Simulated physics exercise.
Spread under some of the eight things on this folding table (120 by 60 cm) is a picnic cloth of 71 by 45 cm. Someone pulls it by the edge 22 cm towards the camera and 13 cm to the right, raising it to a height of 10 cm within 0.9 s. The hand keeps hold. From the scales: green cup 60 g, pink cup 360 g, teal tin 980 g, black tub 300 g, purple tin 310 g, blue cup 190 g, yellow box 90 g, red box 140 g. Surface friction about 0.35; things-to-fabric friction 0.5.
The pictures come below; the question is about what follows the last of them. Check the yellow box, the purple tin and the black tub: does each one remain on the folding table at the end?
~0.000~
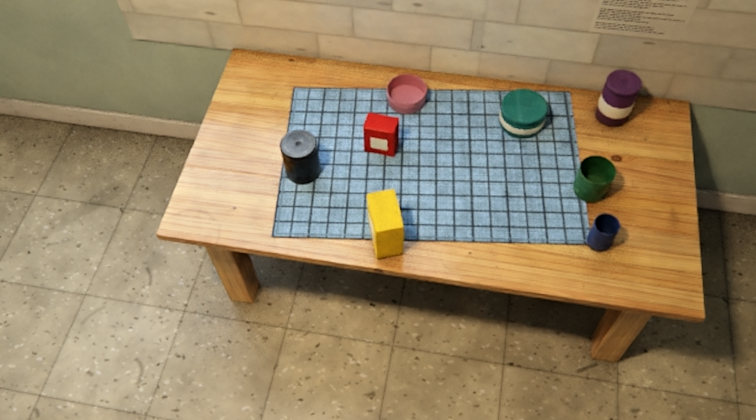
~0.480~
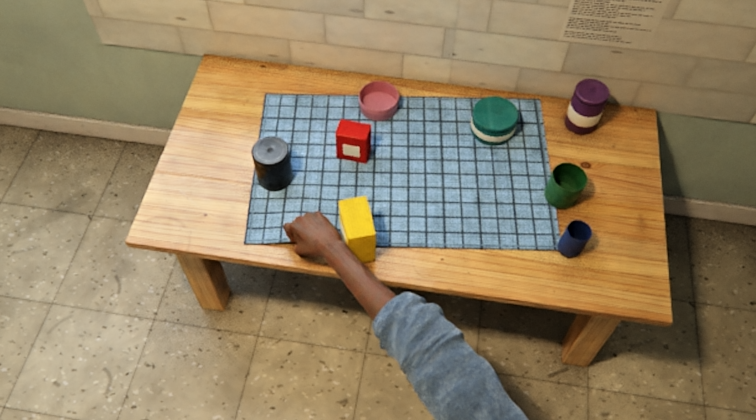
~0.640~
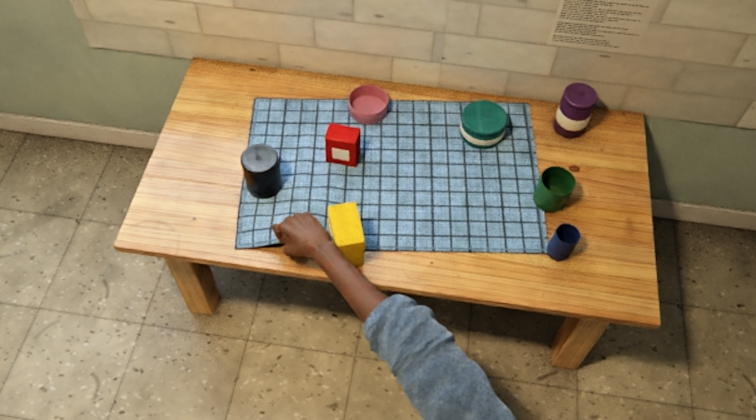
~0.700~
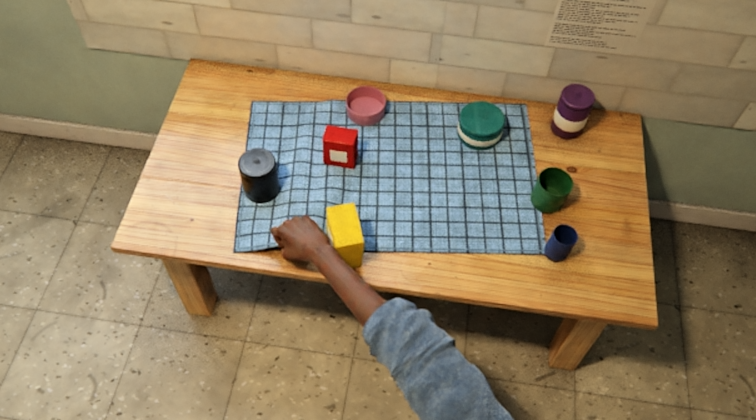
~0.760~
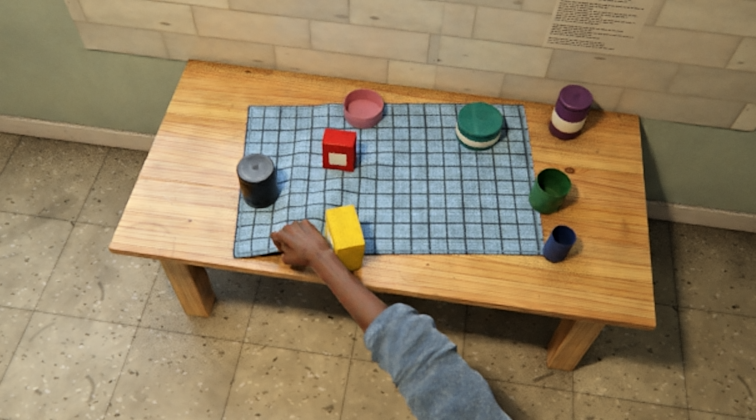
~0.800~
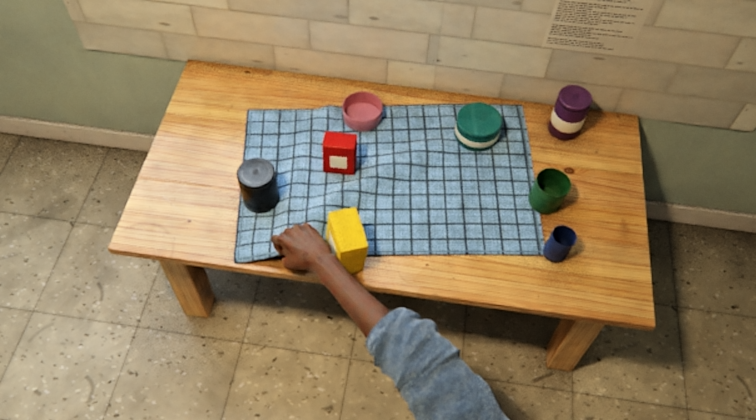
As I see it, yellow box: Off; purple tin: On; black tub: Off.
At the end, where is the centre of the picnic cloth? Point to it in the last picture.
I'd say it sits around (389, 236) in the last picture.
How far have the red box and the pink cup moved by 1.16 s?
For the red box, 15 centimetres, and for the pink cup, 15 centimetres.
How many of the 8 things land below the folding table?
Tally: 2.
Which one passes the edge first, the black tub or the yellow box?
Yellow.
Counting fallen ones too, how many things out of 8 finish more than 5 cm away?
I make it 5.
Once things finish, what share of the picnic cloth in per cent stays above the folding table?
About 75 per cent.
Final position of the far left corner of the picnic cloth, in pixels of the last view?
It settles at roughly (218, 228).
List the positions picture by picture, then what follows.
The first picture shows yellow box (385, 210); purple tin (625, 81); black tub (298, 144); picnic cloth corners (272, 237) (294, 88) (569, 92).
The second picture shows picnic cloth corners (265, 94) (540, 99); grip (296, 241).
The third picture shows black tub (259, 158); yellow box (346, 222); picnic cloth corners (255, 98) (528, 103); grip (285, 242).
The fourth picture shows black tub (257, 162); picnic cloth corners (252, 101) (526, 104); grip (283, 245).
The fifth picture shows red box (339, 138); pink cup (363, 103); black tub (255, 168); picnic cloth corners (249, 106) (523, 105); grip (283, 250).
The sixth picture shows yellow box (346, 228); purple tin (576, 97); black tub (256, 172); picnic cloth corners (248, 110) (522, 105); grip (284, 254).
By 1.0 s, 95 % of the picnic cloth is still over the top; black tub 12 cm off its start, yellow box 11 cm off its start, red box 7 cm off its start.
By 1.2 s, 90 % of the picnic cloth is still over the top; black tub 21 cm off its start, yellow box on its side, 20 cm off its start, red box 15 cm off its start.
By 1.3 s, 80 % of the picnic cloth is still over the top; black tub 31 cm off its start at (283, 275), yellow box over the edge, red box 22 cm off its start at (338, 212).
By 1.5 s, 80 % of the picnic cloth is still over the top; black tub over the edge, yellow box over the edge, pink cup 24 cm off its start.
By 3.1 s, 75 % of the picnic cloth is still over the top; black tub over the edge, yellow box over the edge, purple tin 0 cm off its start at (576, 97), red box 25 cm off its start at (340, 224).
